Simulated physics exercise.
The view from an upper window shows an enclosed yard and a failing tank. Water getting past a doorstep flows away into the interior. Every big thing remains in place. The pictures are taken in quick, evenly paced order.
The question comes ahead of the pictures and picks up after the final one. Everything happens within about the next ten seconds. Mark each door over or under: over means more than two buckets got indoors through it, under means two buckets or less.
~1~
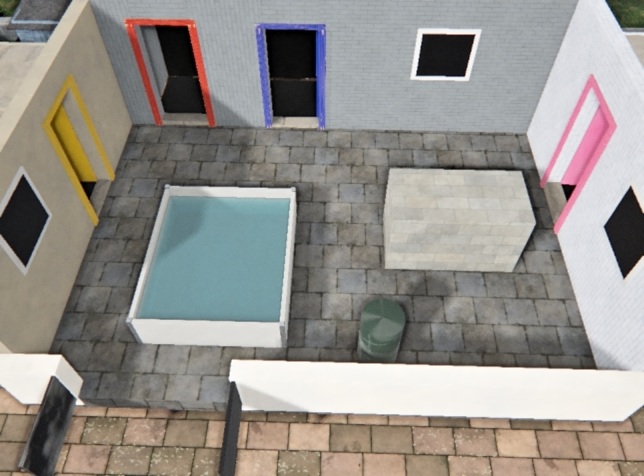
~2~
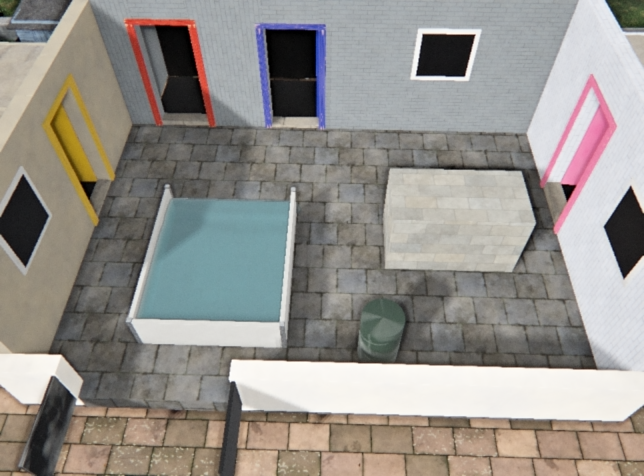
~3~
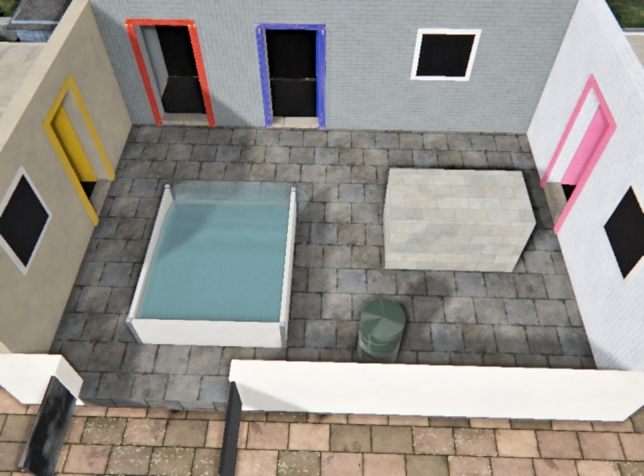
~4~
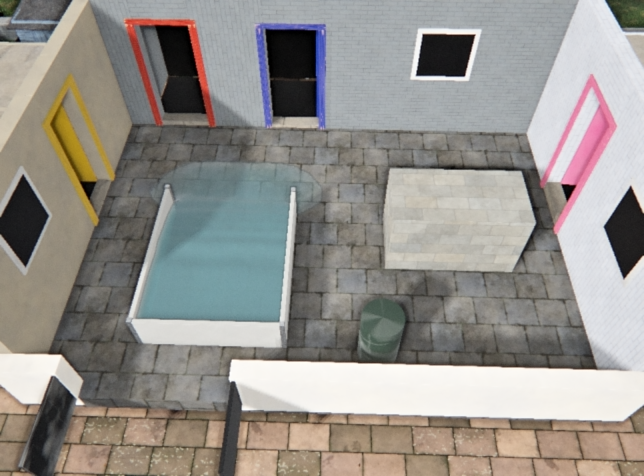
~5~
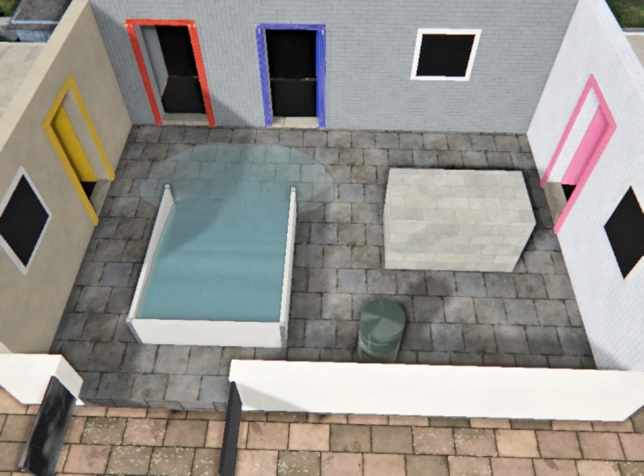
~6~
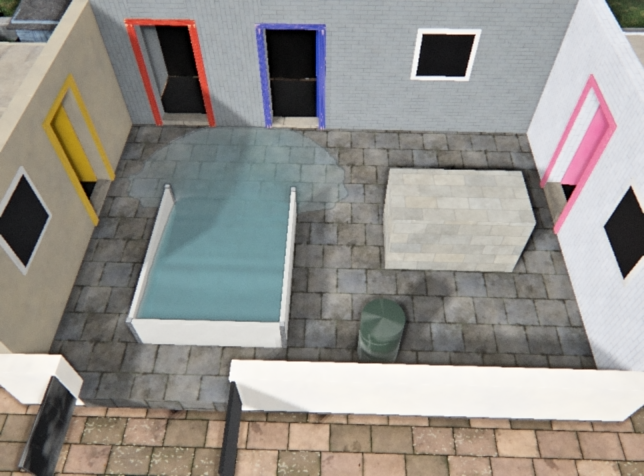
Red door - over, yellow door - over, pink door - under, blue door - over.
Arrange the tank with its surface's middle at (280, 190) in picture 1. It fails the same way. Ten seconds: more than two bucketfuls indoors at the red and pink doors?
Lab note - red door doesn't reach it; pink door doesn't reach it.
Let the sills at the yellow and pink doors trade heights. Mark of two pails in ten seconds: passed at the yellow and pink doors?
I expect the yellow door remains below while the pink one tops the limit.
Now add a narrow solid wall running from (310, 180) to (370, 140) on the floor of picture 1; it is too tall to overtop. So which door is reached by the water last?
It's the pink door, I'd say.
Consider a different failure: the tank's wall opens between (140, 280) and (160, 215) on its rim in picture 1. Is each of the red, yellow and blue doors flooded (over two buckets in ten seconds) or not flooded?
Taking each in turn, the red overflows, the yellow overflows, the blue falls below the limit.
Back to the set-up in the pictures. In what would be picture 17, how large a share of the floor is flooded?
That works out to some 30 in a hundred.
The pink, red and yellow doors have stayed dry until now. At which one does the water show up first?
The door marked red is the one.
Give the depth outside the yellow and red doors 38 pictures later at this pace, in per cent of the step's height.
About 210 %, then 90 %.
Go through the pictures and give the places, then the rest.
The tank at (220, 253) is whole and still, in the first frame.
The front is at a hidden place, out from the gap on the tank's far side, in the second frame.
Water pours out on the tank's far side and has run to a hidden place, in the third frame.
The front is at (172, 176), out from the gap on the tank's far side, in the fourth frame.
Water pours out on the tank's far side and has run to (177, 157), in the fifth frame.
The front is at (292, 133), out from the gap on the tank's far side, in the sixth frame.
A moment on, water covers 25 % of the floor; the red door under two buckets in, the yellow door not reached, the pink door not reached, the blue door over two buckets in.
Next, water covers 30 % of the floor; the red door over two buckets in, the yellow door wet at the sill, nothing in, the pink door not reached, the blue door far over two buckets in.
Then, water covers 45 % of the floor; the red door far over two buckets in, the yellow door under two buckets in, the pink door not reached, the blue door far over two buckets in.
Later, water covers 70 % of the floor; the red door far over two buckets in, the yellow door over two buckets in, the pink door wet at the sill, nothing in, the blue door far over two buckets in.
In the end, water covers 90 % of the floor; the red door far over two buckets in, the yellow door over two buckets in, the pink door wet at the sill, nothing in, the blue door far over two buckets in.
